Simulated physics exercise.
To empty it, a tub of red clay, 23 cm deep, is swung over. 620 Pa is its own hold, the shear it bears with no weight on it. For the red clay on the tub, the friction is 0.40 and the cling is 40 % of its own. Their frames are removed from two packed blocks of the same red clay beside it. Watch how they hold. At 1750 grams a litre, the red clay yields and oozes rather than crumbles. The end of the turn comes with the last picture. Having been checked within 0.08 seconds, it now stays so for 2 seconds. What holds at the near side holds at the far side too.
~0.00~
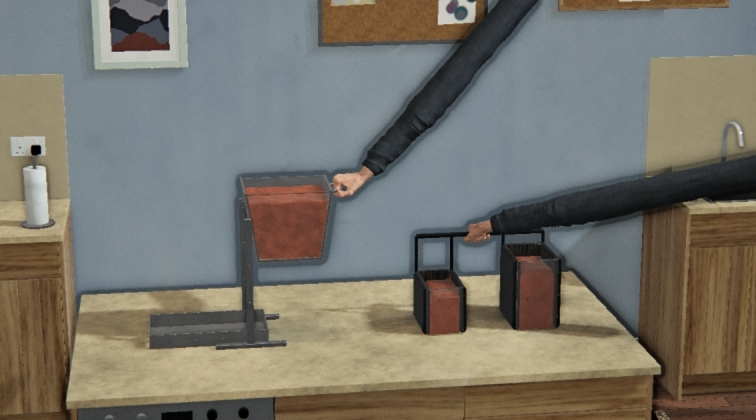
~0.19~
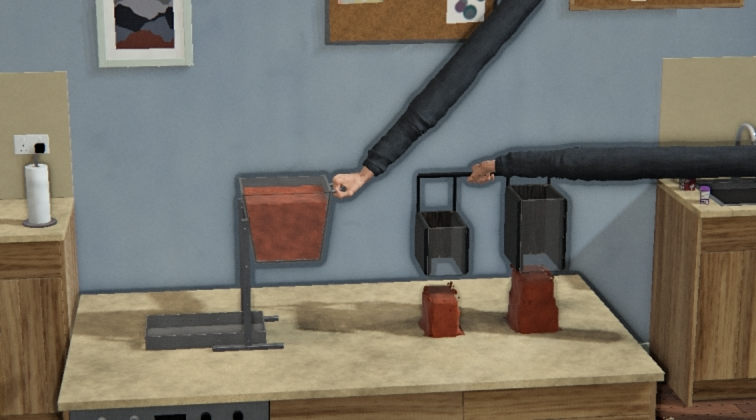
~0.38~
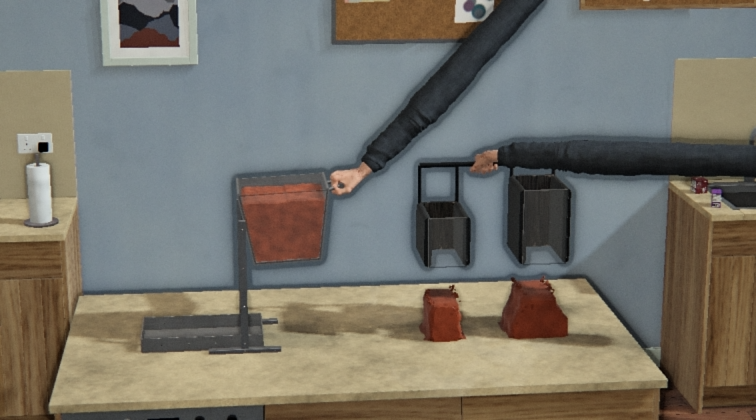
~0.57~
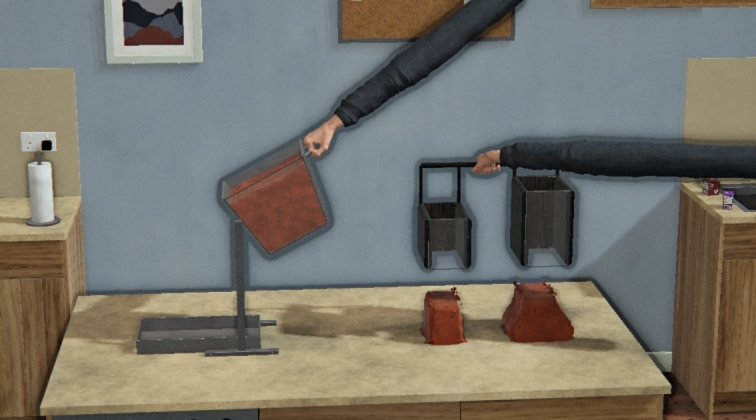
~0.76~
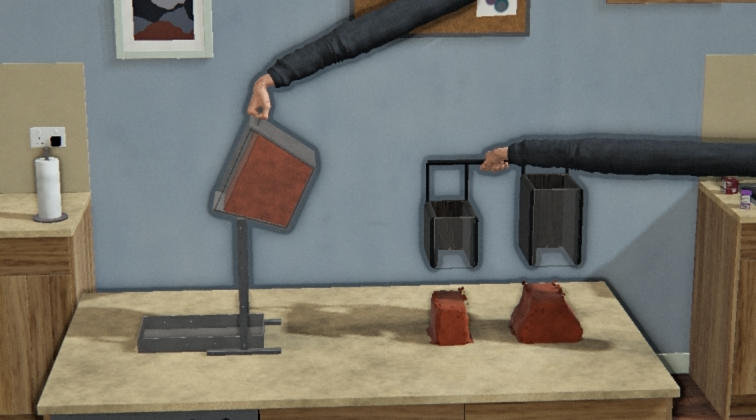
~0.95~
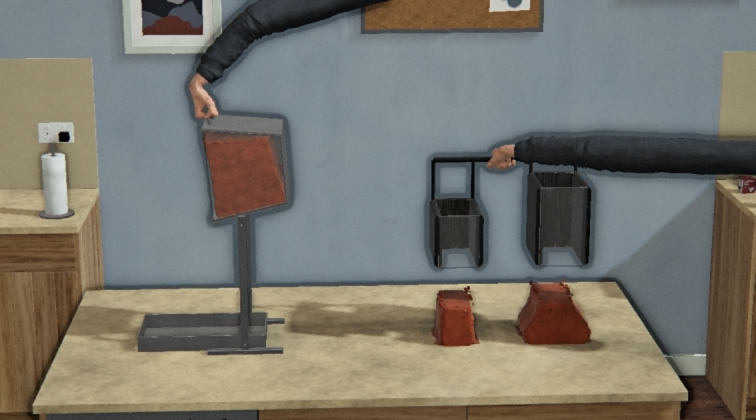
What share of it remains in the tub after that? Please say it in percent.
31 %.
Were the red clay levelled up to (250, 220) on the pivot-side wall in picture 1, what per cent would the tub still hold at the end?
About 50 per cent.
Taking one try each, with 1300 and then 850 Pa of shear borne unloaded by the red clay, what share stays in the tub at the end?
Roughly 30 % followed by roughly 30 %.
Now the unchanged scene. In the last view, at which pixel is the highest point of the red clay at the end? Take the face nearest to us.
I'd say it peaks at roughly (262, 183) in the last picture.
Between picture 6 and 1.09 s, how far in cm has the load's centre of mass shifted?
I'd estimate roughly 8 centimetres.
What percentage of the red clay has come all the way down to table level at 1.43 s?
I'd say about 60 per cent of it.
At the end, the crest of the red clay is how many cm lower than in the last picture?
The top ends up some 14 cm below its level in the last picture.
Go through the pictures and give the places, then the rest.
In the first frame, handle-side rim at (331, 191), tilt 0 degrees; top of the red clay at (256, 203); blocks stand 14 cm, 21 cm (left to right).
In the second frame, handle-side rim at (329, 192), tilt 0 degrees; top of the red clay at (253, 203); blocks stand 14 cm, 19 cm (left to right).
In the third frame, handle-side rim at (327, 189), tilt 3 degrees; top of the red clay at (318, 199); blocks stand 14 cm, 16 cm (left to right).
In the fourth frame, handle-side rim at (302, 156), tilt 28 degrees; top of the red clay at (301, 168); blocks stand 14 cm, 15 cm (left to right).
In the fifth frame, handle-side rim at (250, 129), tilt 65 degrees; top of the red clay at (261, 137); blocks stand 14 cm, 15 cm (left to right).
In the sixth frame, handle-side rim at (202, 132), tilt 94 degrees; top of the red clay at (263, 139); blocks stand 14 cm, 15 cm (left to right).
After 1.09 s, the tub is at 94 degrees and holds 69 %.
After 1.26 s, the tub is at 94 degrees and holds 35 %.
After 1.43 s, the tub is at 94 degrees and holds 32 %.
After 1.60 s, the tub is at 94 degrees and holds 31 %.
After 2.95 s, at the end, the tub is at 94 degrees and holds 31 %.
